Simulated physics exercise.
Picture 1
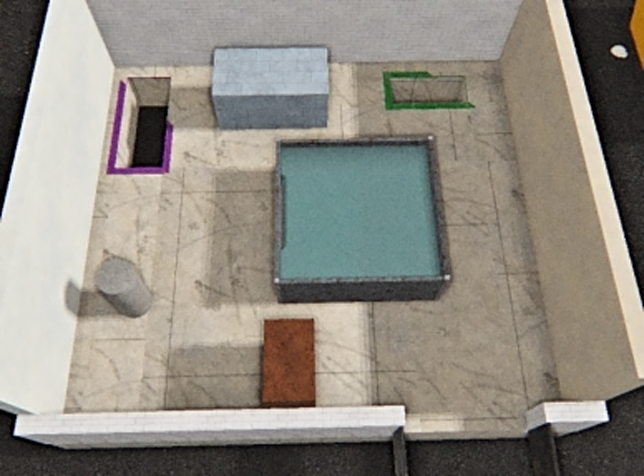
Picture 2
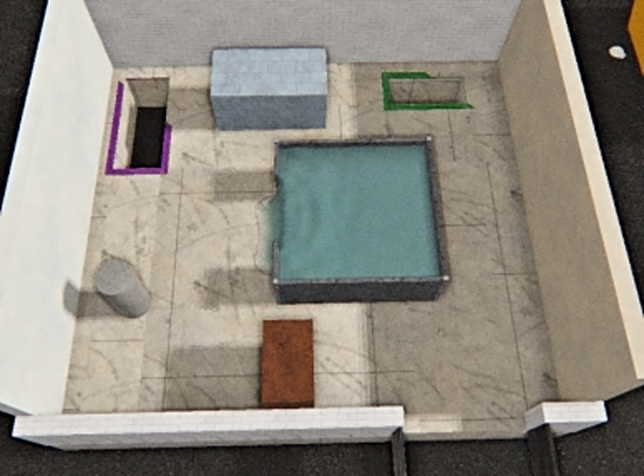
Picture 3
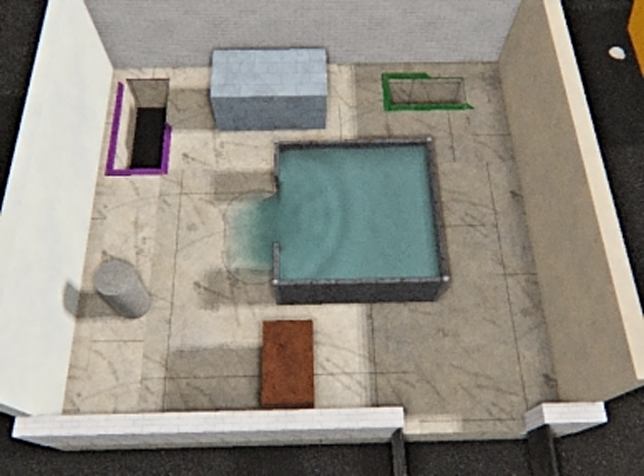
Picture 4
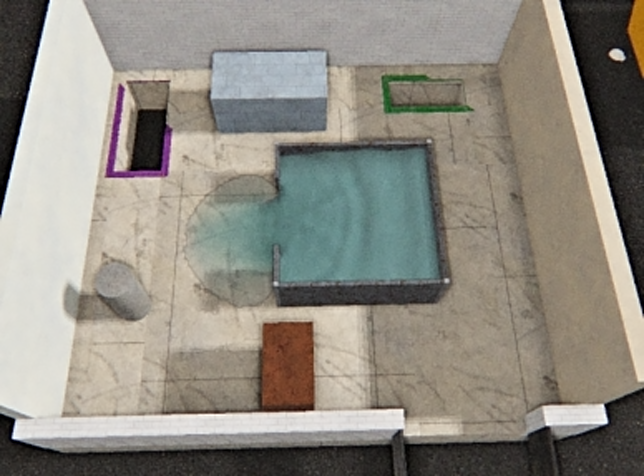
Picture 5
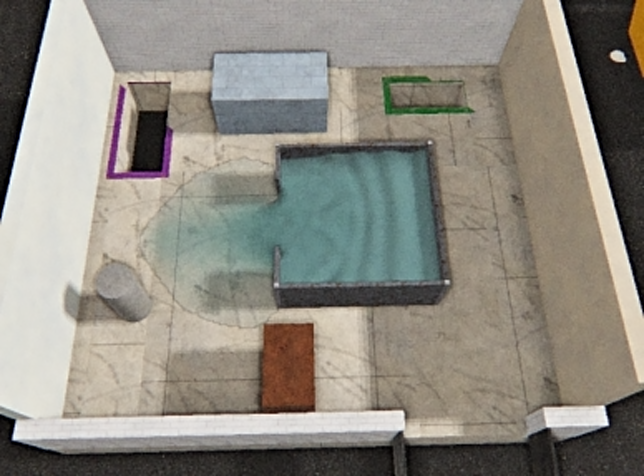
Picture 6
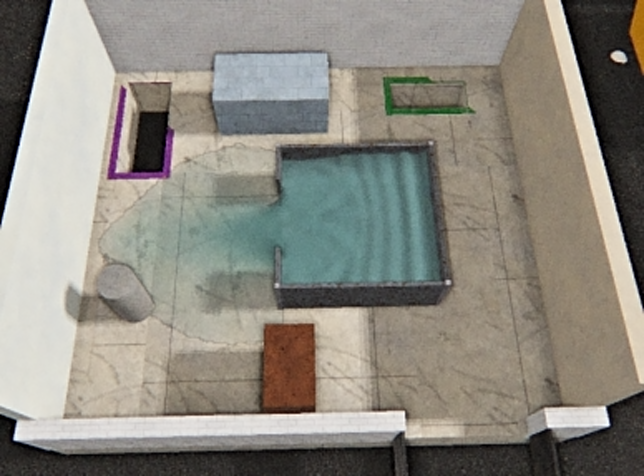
To begin with, still water fills a walled tank on a pale slab with two pits, a few blocks and a grey cylinder. The tank's left side opens and water pours out, rippling behind the gap. It fans leftward across the floor in a thin, widening sheet, reaching the cylinder.
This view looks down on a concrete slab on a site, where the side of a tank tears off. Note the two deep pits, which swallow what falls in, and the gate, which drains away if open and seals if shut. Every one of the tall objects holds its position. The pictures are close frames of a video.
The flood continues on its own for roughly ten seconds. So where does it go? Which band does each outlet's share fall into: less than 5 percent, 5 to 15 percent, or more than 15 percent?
Shares: The gate, less than 5 percent; the purple pit, more than 15 percent; the green pit, less than 5 percent.
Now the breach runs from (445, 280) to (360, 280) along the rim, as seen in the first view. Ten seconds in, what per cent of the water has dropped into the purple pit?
Purple: 0 %.
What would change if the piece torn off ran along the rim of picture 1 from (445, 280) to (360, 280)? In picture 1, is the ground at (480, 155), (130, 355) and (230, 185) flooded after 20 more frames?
So the first one is left untouched, the next drenched, and the last left untouched.
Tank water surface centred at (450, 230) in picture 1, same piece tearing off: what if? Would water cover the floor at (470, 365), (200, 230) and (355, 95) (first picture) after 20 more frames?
Okay, first one high and dry, second one got wet, last one high and dry.
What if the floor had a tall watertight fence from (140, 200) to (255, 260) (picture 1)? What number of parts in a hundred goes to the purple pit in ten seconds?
The purple pit takes 55 per cent.
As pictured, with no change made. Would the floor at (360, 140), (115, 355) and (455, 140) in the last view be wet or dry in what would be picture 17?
Listed points: Unwetted / inundated / unwetted.
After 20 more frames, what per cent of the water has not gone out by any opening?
84 percent or thereabouts.
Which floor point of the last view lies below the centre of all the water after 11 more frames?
That puts it at around (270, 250).
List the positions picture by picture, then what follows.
In the first picture, still water in the water tank at (358, 208).
In the second picture, the front is at (267, 270), out from the gap at (280, 224).
In the third picture, water pours out at (280, 227) and has run to (232, 268).
In the fourth picture, the front is at (191, 256), out from the gap at (280, 229).
In the fifth picture, the front is at (146, 248), out from the gap at (281, 230).
In the sixth picture, water pours out at (282, 230) and has run to (105, 246).
A moment on, water covers 30 % of the floor; the gate 0 %, the purple pit 1 %, the green pit 0 %.
Next, water covers 35 % of the floor; the gate 0 %, the purple pit 7 %, the green pit 0 %.
Then, water covers 40 % of the floor; the gate 0 %, the purple pit 16 %, the green pit 0 %.
Later, water covers 50 % of the floor; the gate 0 %, the purple pit 29 %, the green pit 0 %.
In the end, water covers 65 % of the floor; the gate 1 %, the purple pit 46 %, the green pit 0 %.
